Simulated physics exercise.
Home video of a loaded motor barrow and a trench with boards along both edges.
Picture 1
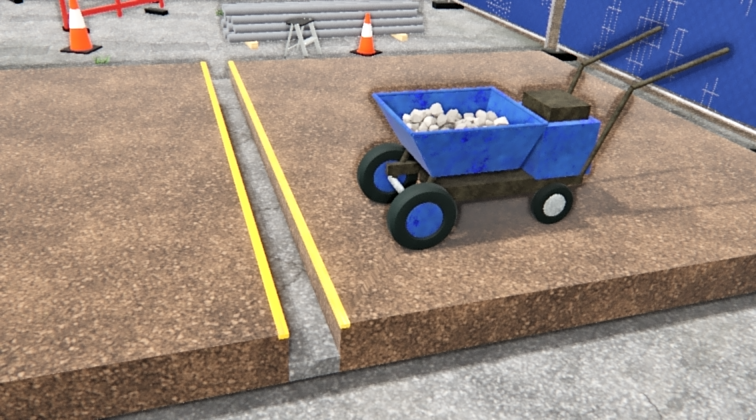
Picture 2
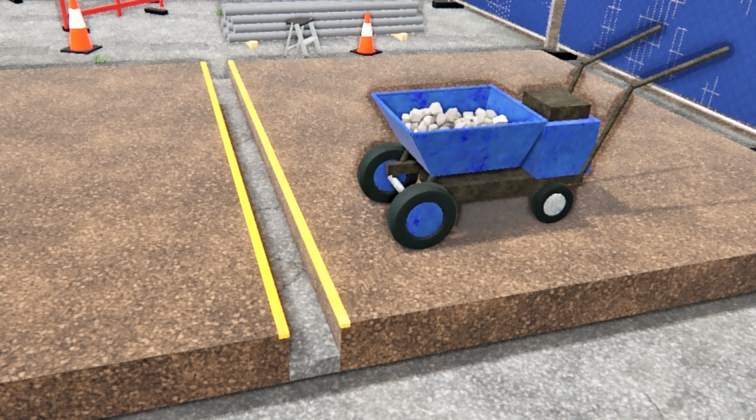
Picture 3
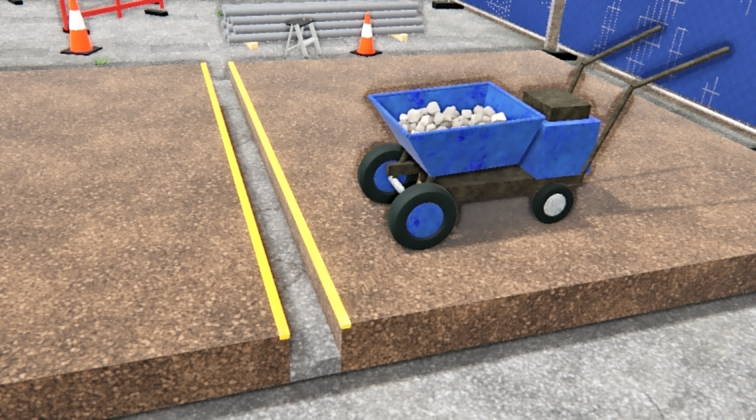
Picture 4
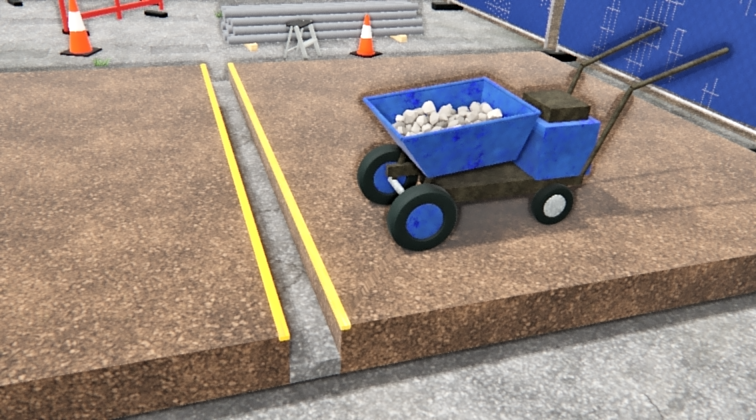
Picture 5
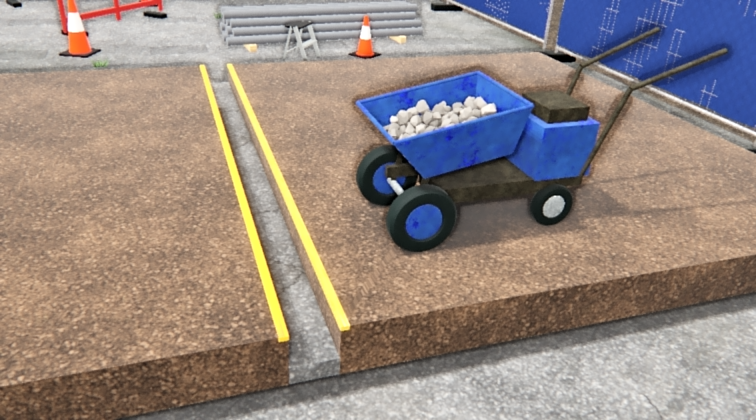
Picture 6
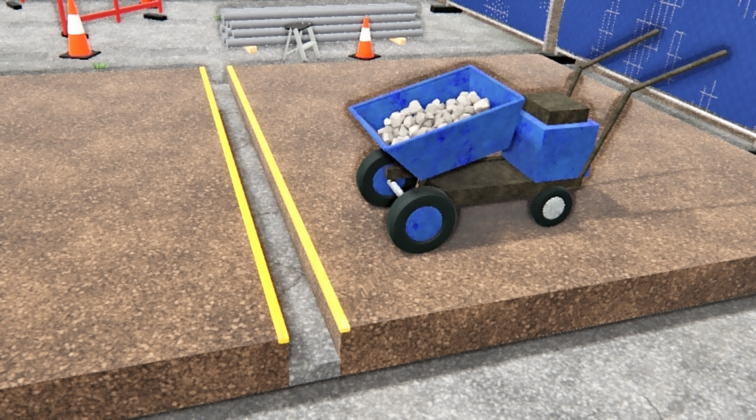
At the start, a blue motor barrow loaded with pale broken stones stands still on brown ground, its skip level, to the right of a narrow trench edged with yellow boards. The skip then tilts forward, slightly at first and then clearly, its front lip lowering toward the left while the wheels stay in place.
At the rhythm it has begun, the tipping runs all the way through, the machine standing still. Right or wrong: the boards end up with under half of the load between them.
Wrong, they have over half.
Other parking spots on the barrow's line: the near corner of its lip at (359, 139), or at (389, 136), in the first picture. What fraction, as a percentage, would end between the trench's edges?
Roughly 30 and 80 percent respectively.
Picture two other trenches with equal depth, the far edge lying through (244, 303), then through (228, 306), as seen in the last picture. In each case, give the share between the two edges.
90 and 90 percent.
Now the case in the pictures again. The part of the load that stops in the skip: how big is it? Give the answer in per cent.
Roughly 0 per cent.
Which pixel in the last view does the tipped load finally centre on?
Roughly pixel (285, 253).
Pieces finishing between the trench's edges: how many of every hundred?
About 85 per cent.
Soon after the last picture, skip tipped steeply; all in the skip.
A little later, skip tipped right over; nearly all in the skip; a stray few short of the trench; a small part in or heaped over the trench; a stray few falling.
Later still, skip tipped right over; about a quarter in the skip; a small part short of the trench; about two thirds in or heaped over the trench; a stray few beyond it.
By the end, skip tipped right over; a stray few in the skip; a small part short of the trench; most in or heaped over the trench; a stray few beyond it.
